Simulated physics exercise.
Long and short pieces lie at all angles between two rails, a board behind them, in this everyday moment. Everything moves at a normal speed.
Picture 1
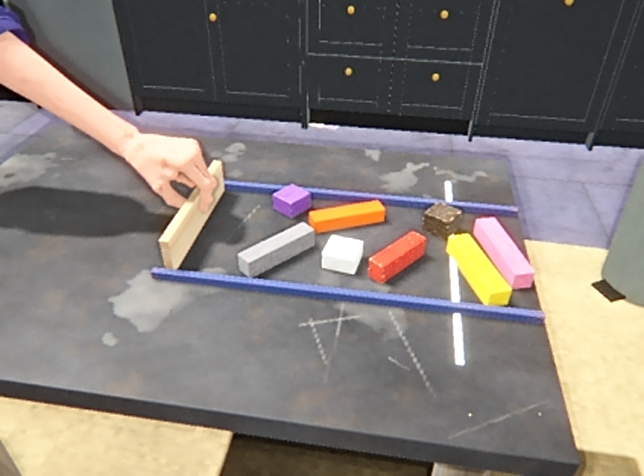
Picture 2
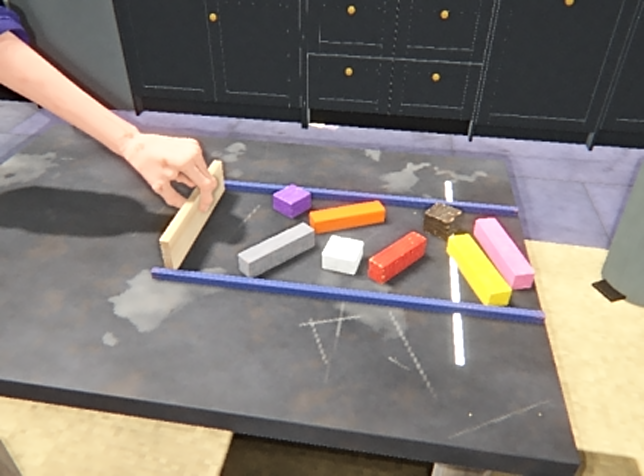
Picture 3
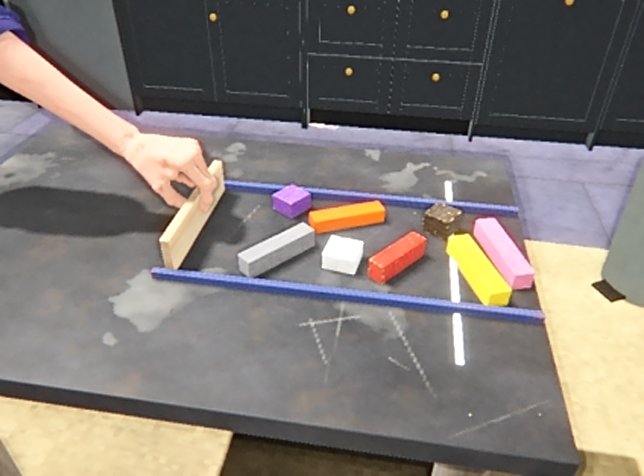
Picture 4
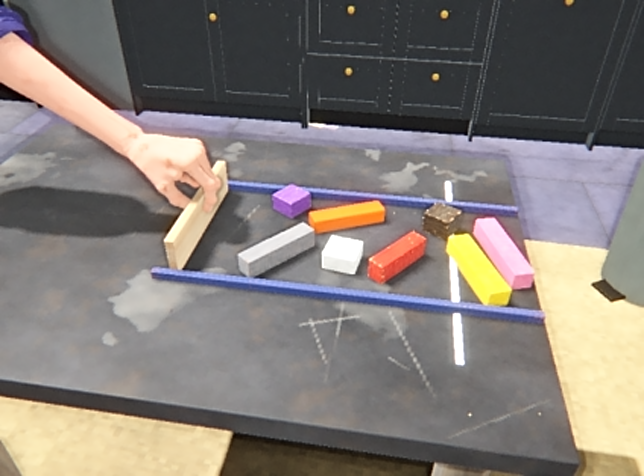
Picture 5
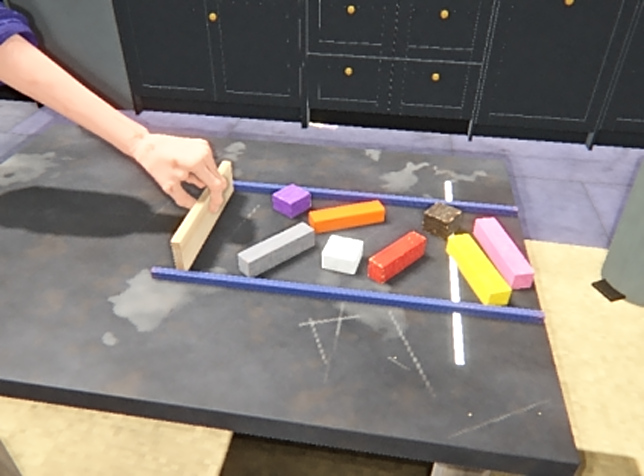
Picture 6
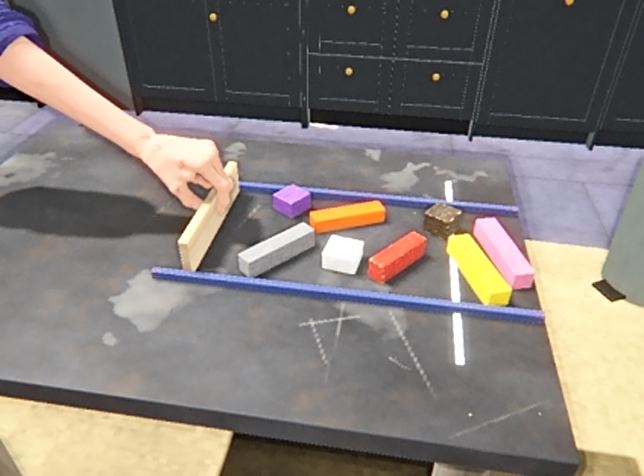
A hand reaches in from the left over a dark, scuffed tabletop, seen from above at an angle, with black cabinets behind. It holds an upright pale wooden board across two blue rails, between which lie purple, orange, grey, white, red, dark brown, yellow and pink pieces, the last few near a white line at right. The hand stays still at first, then slides the board slightly rightward, while the pieces and camera remain still.
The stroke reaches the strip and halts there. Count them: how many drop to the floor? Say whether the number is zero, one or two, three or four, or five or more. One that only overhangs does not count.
Dropped: One or two.
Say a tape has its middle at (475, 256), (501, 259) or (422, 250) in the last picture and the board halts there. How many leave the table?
It would be 3, 6 and 0.
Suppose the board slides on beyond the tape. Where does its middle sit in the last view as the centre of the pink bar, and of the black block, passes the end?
Estimated middle: (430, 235), and (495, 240) for the other.
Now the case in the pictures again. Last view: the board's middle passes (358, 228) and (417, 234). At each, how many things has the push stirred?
Up to then 5, and up to the other point 8.
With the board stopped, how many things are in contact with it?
Number: 3.
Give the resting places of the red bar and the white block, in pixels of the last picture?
The red bar at (520, 273), the white block at (492, 270).
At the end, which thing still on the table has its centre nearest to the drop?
Foremost: The red bar.
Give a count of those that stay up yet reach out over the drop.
Answer: 0.
Soon after, none off yet; pink bar at rest near (502, 252); yellow bar at rest near (477, 269); black block at rest near (442, 221).
Then, none off yet; pink bar moving near (510, 252); yellow bar moved a little near (493, 269); black block moved about its own width near (464, 231).
By the end, the number that fall off is one or two; fallen, yellow bar and pink bar.
